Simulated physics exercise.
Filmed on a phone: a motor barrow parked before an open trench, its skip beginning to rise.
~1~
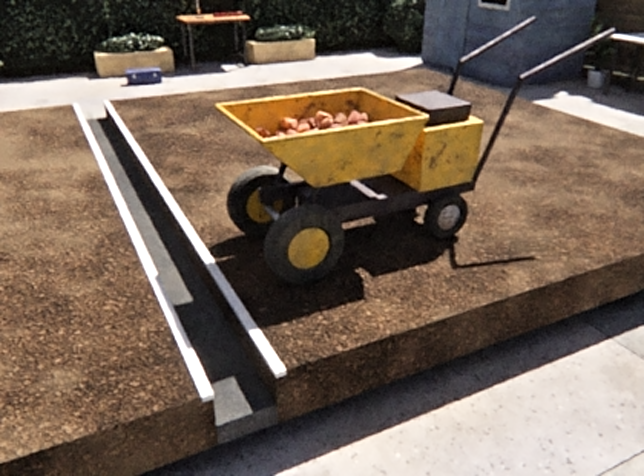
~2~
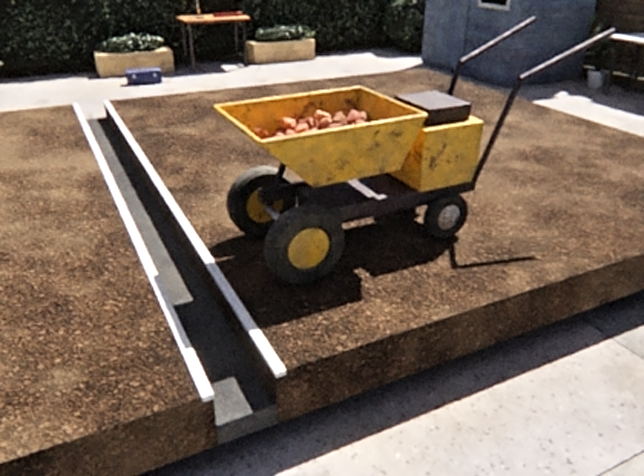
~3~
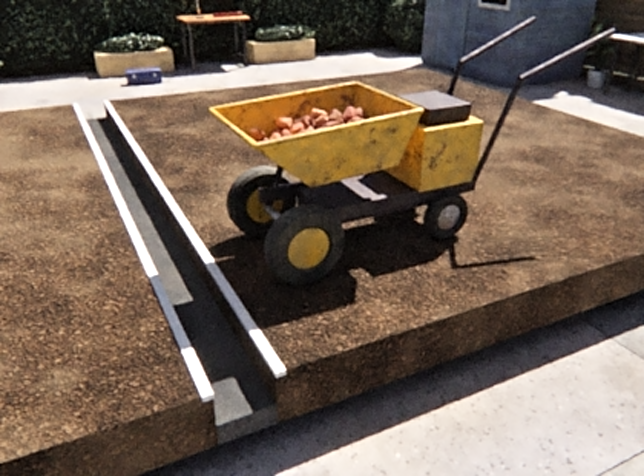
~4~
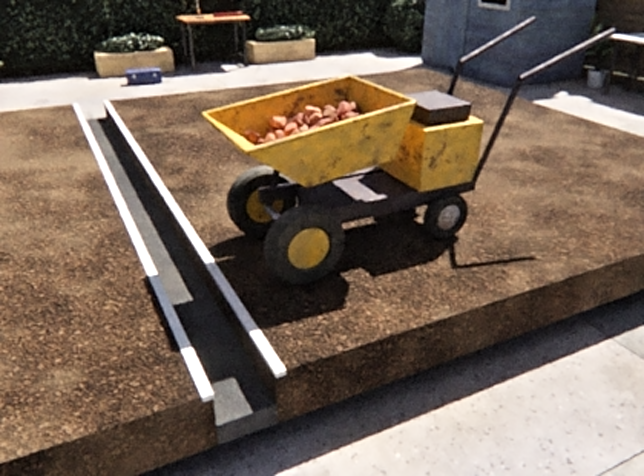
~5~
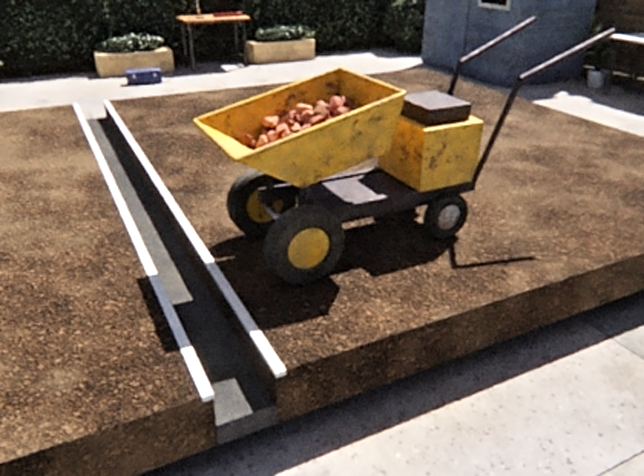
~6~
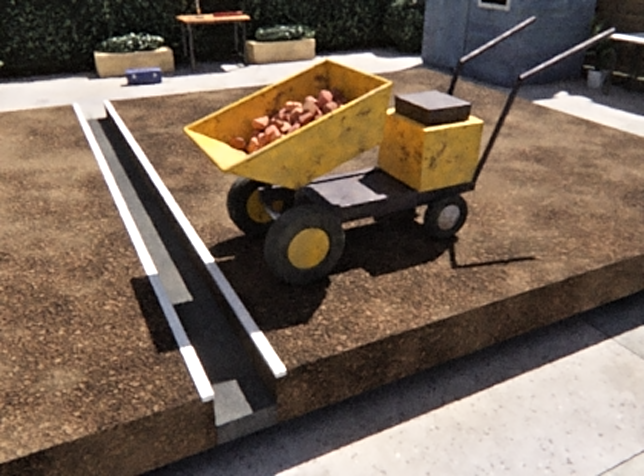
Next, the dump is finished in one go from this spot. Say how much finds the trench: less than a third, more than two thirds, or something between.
It catches under a third.
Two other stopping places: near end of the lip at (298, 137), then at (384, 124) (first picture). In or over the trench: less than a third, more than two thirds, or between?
One: Over two thirds. Two: Under a third.
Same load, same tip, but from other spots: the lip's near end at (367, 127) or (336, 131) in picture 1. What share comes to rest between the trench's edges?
First some 30, then 70 per cent.
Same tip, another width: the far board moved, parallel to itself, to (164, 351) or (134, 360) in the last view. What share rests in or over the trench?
The first gives 70 %, the second 100 %.
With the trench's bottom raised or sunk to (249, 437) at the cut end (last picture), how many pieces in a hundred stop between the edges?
Near 20 %.
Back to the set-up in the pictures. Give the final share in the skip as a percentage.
Some 20 per cent.
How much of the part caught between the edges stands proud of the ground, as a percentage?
Roughly 20 in a hundred.
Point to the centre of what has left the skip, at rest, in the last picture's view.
Close to (134, 283).
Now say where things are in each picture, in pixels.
Lip of the skip at (262, 142), level; top of the load at (335, 131), lumps of rubble; first edge of the trench at (252, 326); far edge at (185, 345), the trench under half as wide as the skip, and about half as deep as wide, in the first picture.
Lip of the skip at (260, 143), level; top of the load at (333, 130), in the second picture.
Lip of the skip at (255, 146), tipped barely; top of the load at (330, 128), in the third picture.
Lip of the skip at (246, 152), tipped a little; top of the load at (336, 123), in the fourth picture.
Lip of the skip at (236, 160), tipped a little; top of the load at (341, 120), in the fifth picture.
Lip of the skip at (225, 171), tipped clearly; top of the load at (331, 114); first edge of the trench at (252, 326); far edge at (185, 345), in the sixth picture.
Soon, skip tipped steeply; all in the skip.
A while on, skip tipped steeply; about two thirds in the skip; a stray few in or heaped over the trench; about a quarter beyond it.
Towards the end, skip tipped right over; about a quarter in the skip; a small part in or heaped over the trench; about two thirds beyond it.
Finally, skip tipped right over; about a quarter in the skip; a small part in or heaped over the trench; about two thirds beyond it.
